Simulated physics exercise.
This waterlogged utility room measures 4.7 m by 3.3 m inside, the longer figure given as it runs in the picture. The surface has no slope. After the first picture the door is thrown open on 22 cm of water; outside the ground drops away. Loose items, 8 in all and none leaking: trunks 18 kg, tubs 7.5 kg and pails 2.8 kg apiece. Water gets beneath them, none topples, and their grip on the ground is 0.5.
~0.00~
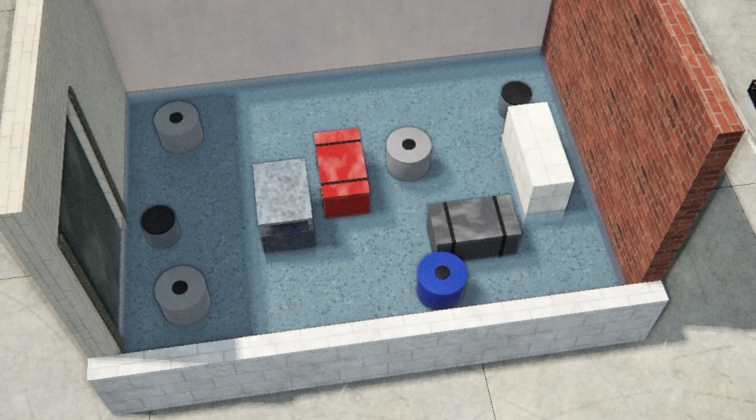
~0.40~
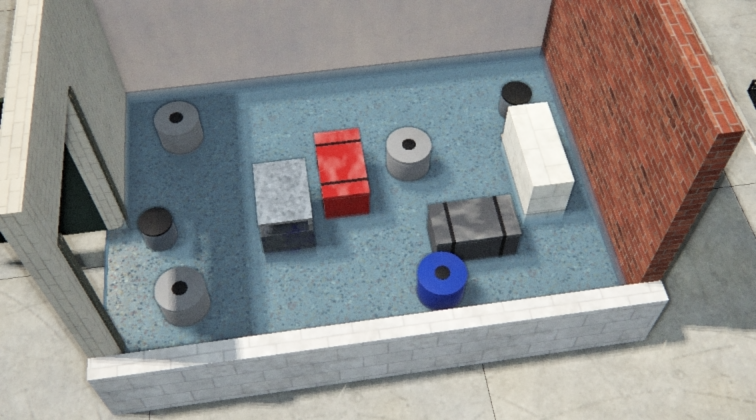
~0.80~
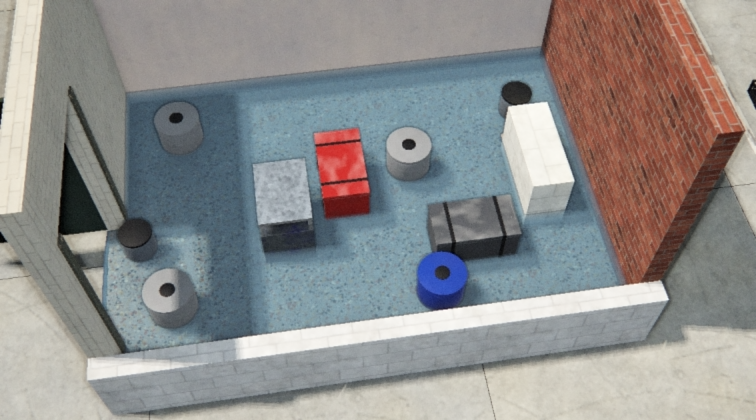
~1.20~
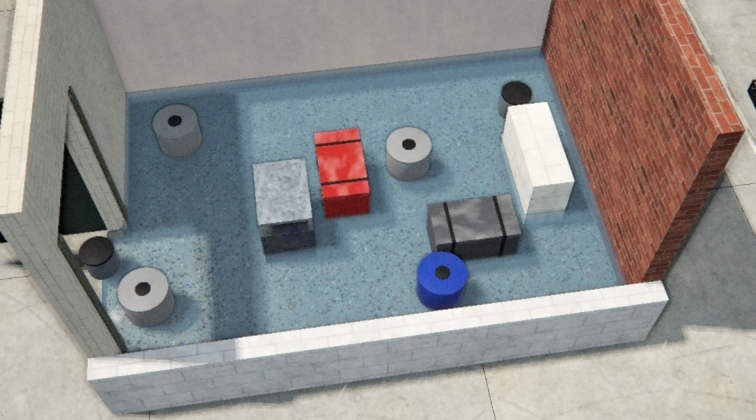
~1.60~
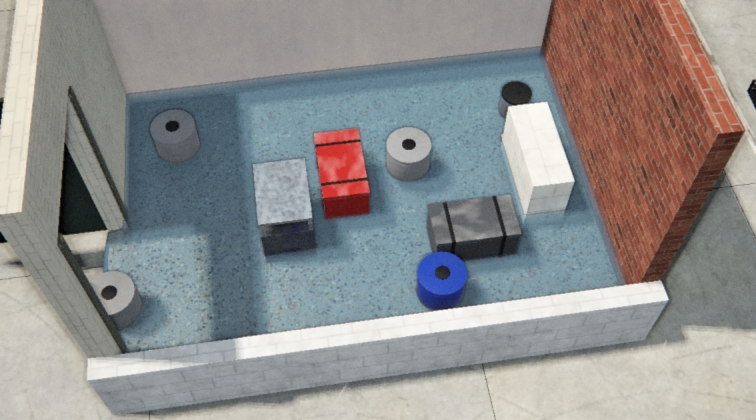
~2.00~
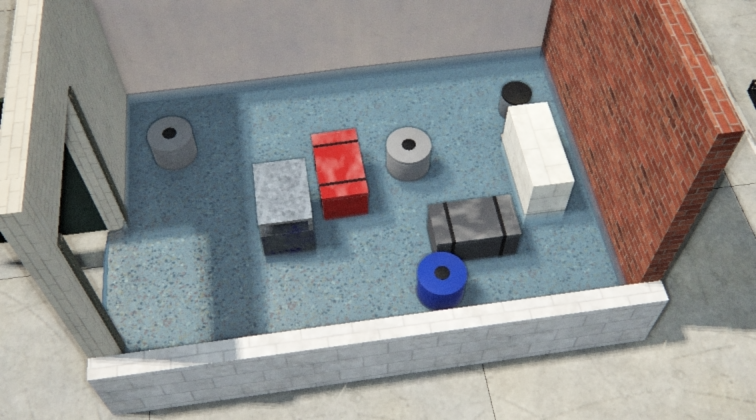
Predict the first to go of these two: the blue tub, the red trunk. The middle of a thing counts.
First out is the blue one.
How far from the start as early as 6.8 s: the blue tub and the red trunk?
Roughly 140 and 20 cm by then.
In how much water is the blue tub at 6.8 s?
About 15 cm.
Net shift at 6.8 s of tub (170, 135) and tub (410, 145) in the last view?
In turn: Gone out, 30 cm.
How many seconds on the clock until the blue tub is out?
Near 11.5 s.
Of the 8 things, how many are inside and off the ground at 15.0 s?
I count 4.
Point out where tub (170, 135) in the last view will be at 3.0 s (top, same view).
Around (157, 156).
After 3.0 s the blue tub is near (424, 279), 0.2 m from its start, afloat; the red trunk is near (329, 167), 0.1 m from its start, afloat; 2 of 8 are out; 6 afloat.
After 6.8 s the blue tub is near (296, 308), 1.4 m from its start, afloat; the red trunk is near (323, 156), 0.2 m from its start, afloat; 3 of 8 are out; 5 afloat.
After 11.0 s the blue tub is near (144, 311), 2.7 m from its start, afloat; the red trunk is near (334, 159), 0.1 m from its start, afloat; 3 of 8 are out; 5 afloat.
After 15.0 s the blue tub has gone out (at 11.6 s); the red trunk is near (251, 162), 0.9 m from its start, afloat; 4 of 8 are out; 4 afloat.
